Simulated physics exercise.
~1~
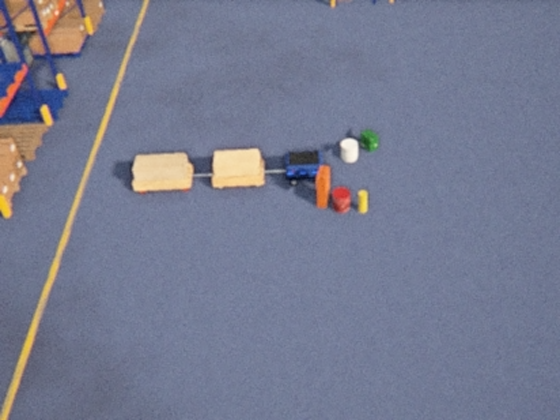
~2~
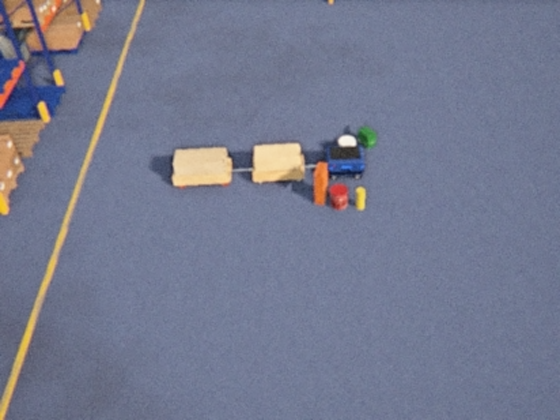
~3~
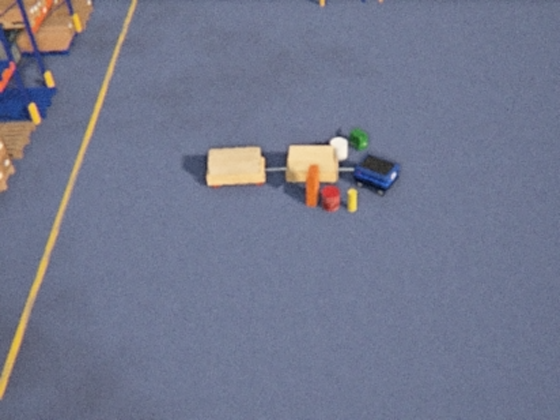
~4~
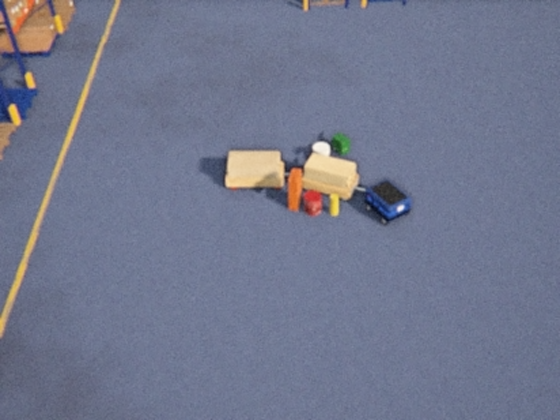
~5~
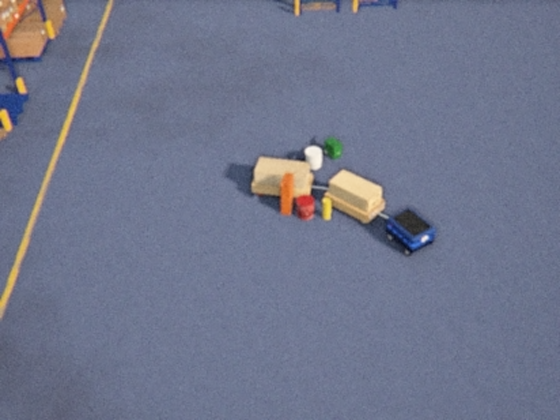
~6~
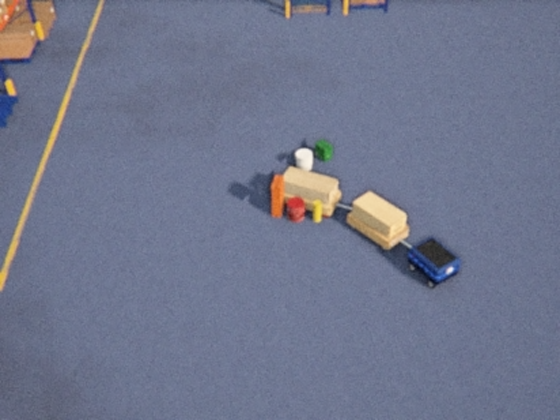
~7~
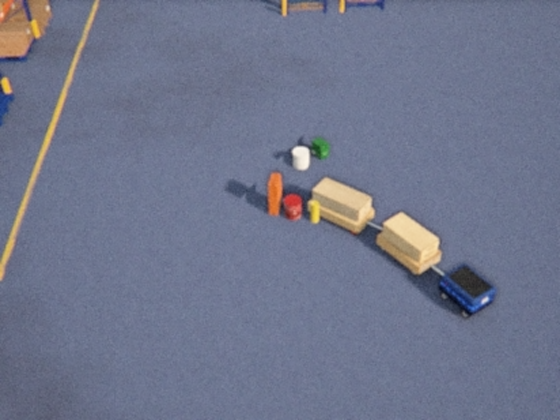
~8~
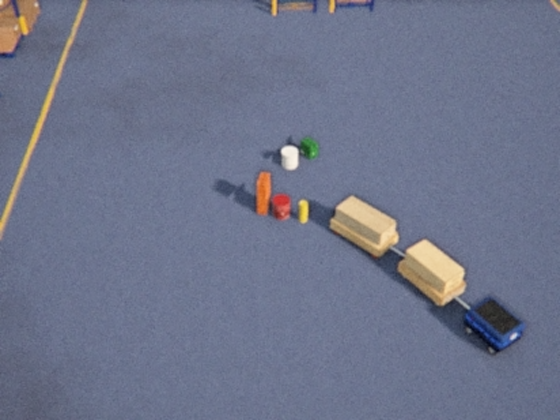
A blue tug pulls two carts between small objects, then curves down and right, leaving them standing.
